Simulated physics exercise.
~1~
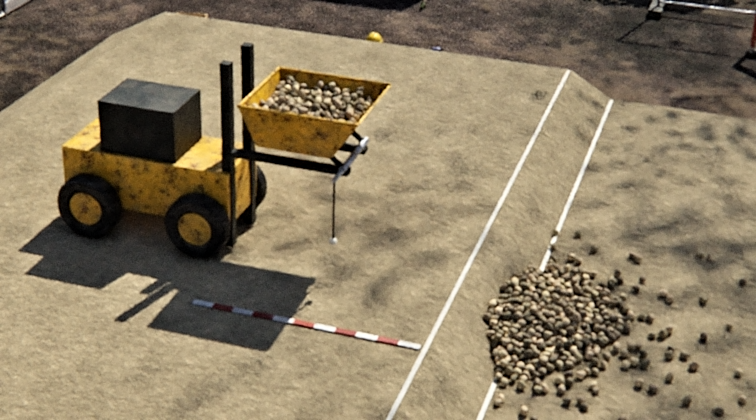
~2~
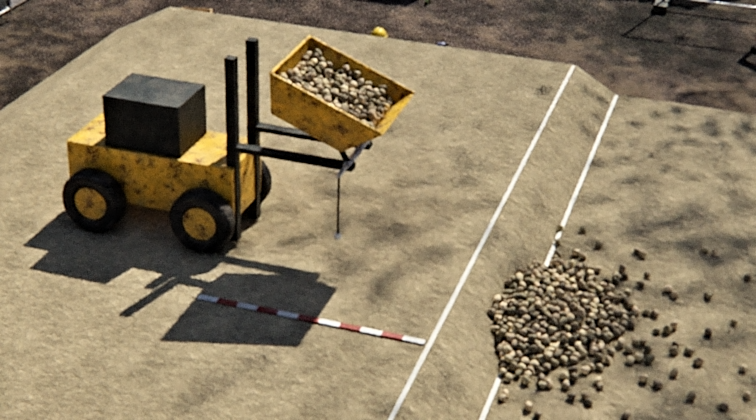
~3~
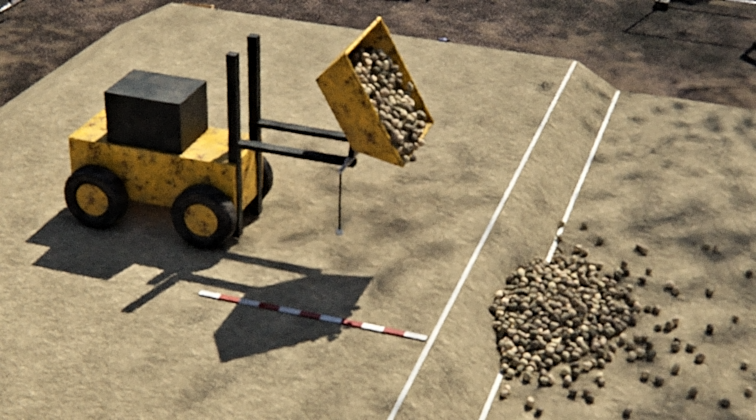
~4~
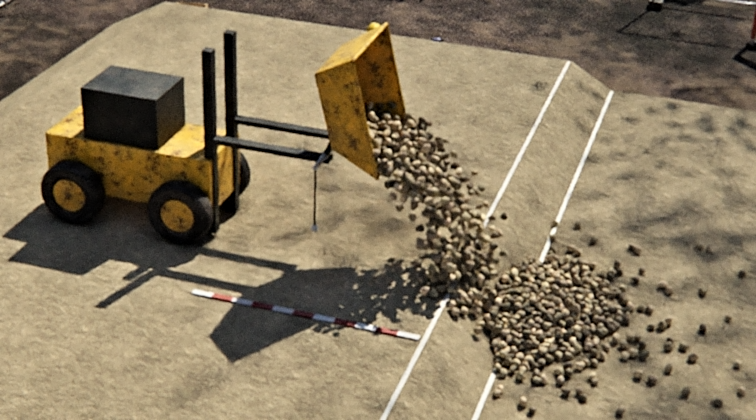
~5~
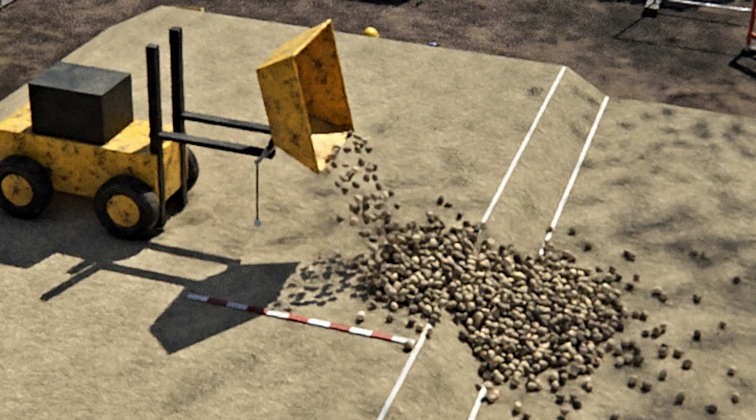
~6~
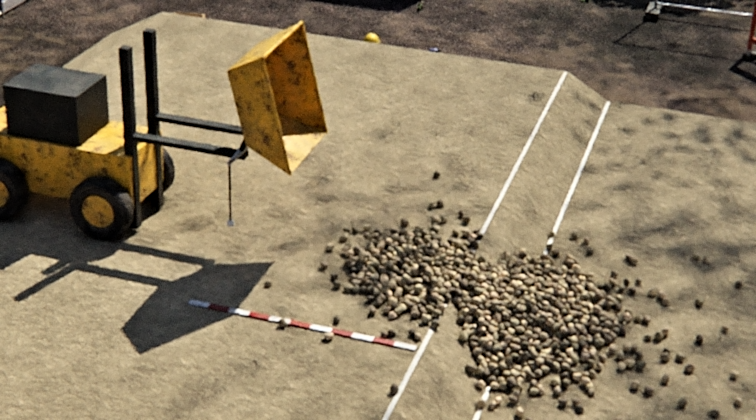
Yellow fork truck tipping its skip of stones beside an earlier heap, backing away left, the merged pile straddling the white lines.
